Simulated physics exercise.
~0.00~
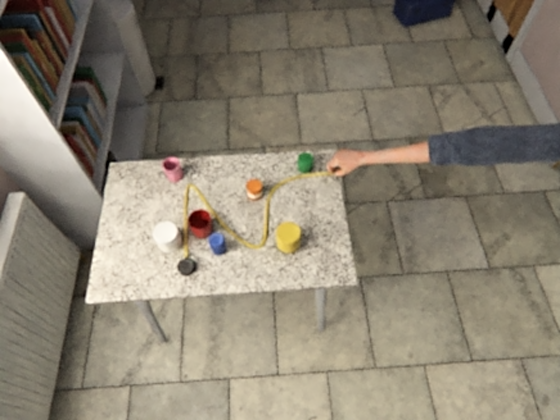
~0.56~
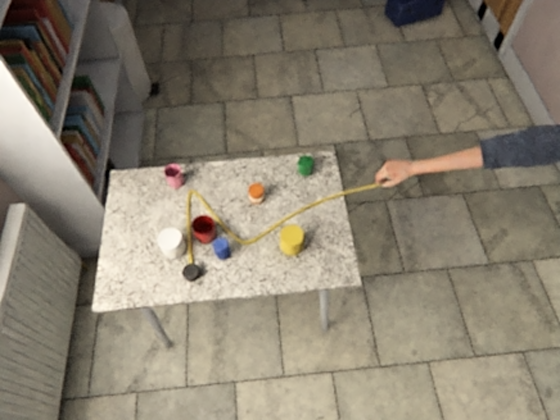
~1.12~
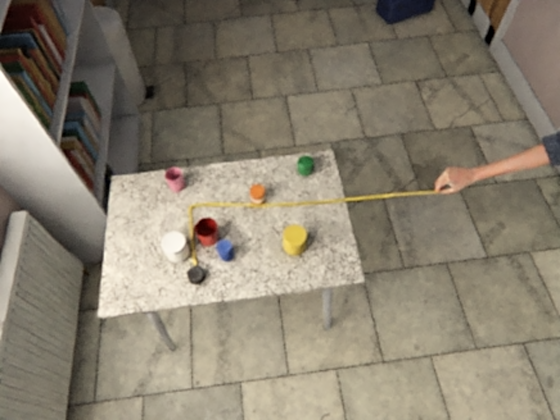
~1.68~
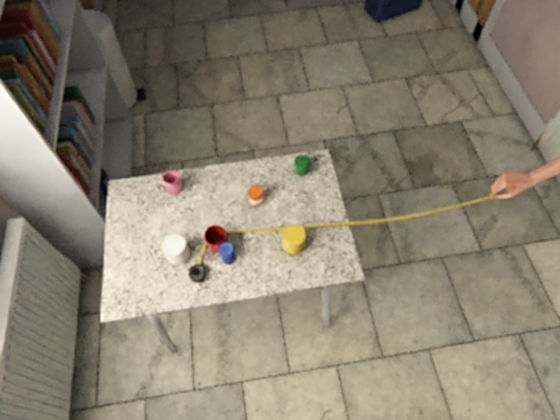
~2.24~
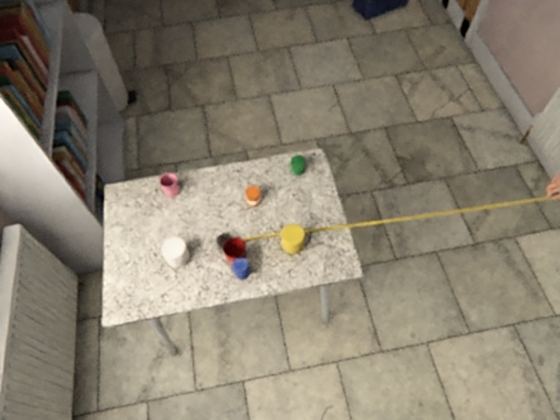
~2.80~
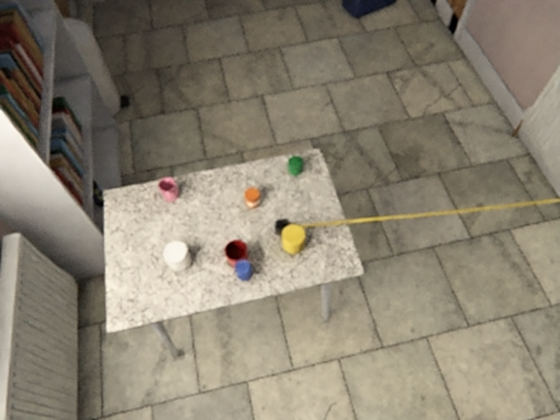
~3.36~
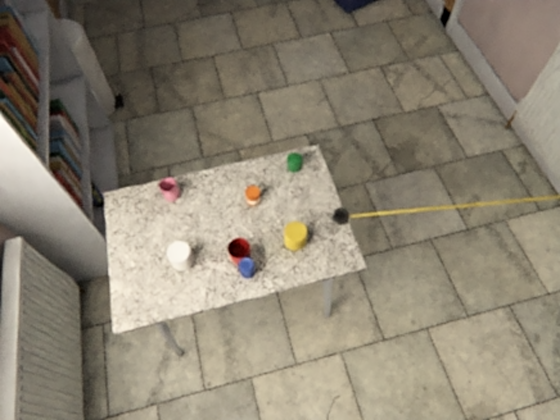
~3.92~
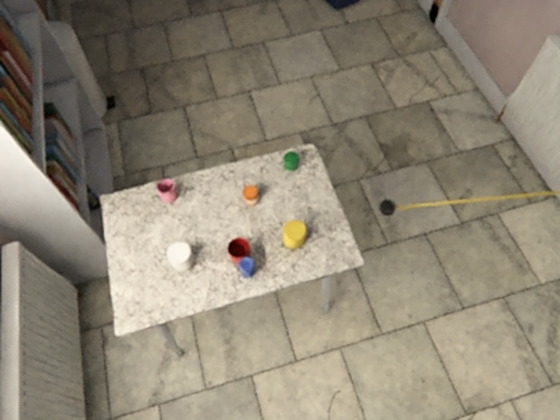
At first, a hand holds the end of a loose yellow cord that zigzags among seven colourful containers on a speckled table, with a small black puck at its far end. The hand pulls to the right, and the cord straightens across the tabletop. As it tightens, the red mug shifts right, then the puck slides along and the blue tub is nudged too. The puck passes behind the yellow tub and reaches the table's right edge. Finally it leaves the top, still on the cord, while all seven containers remain on the table.
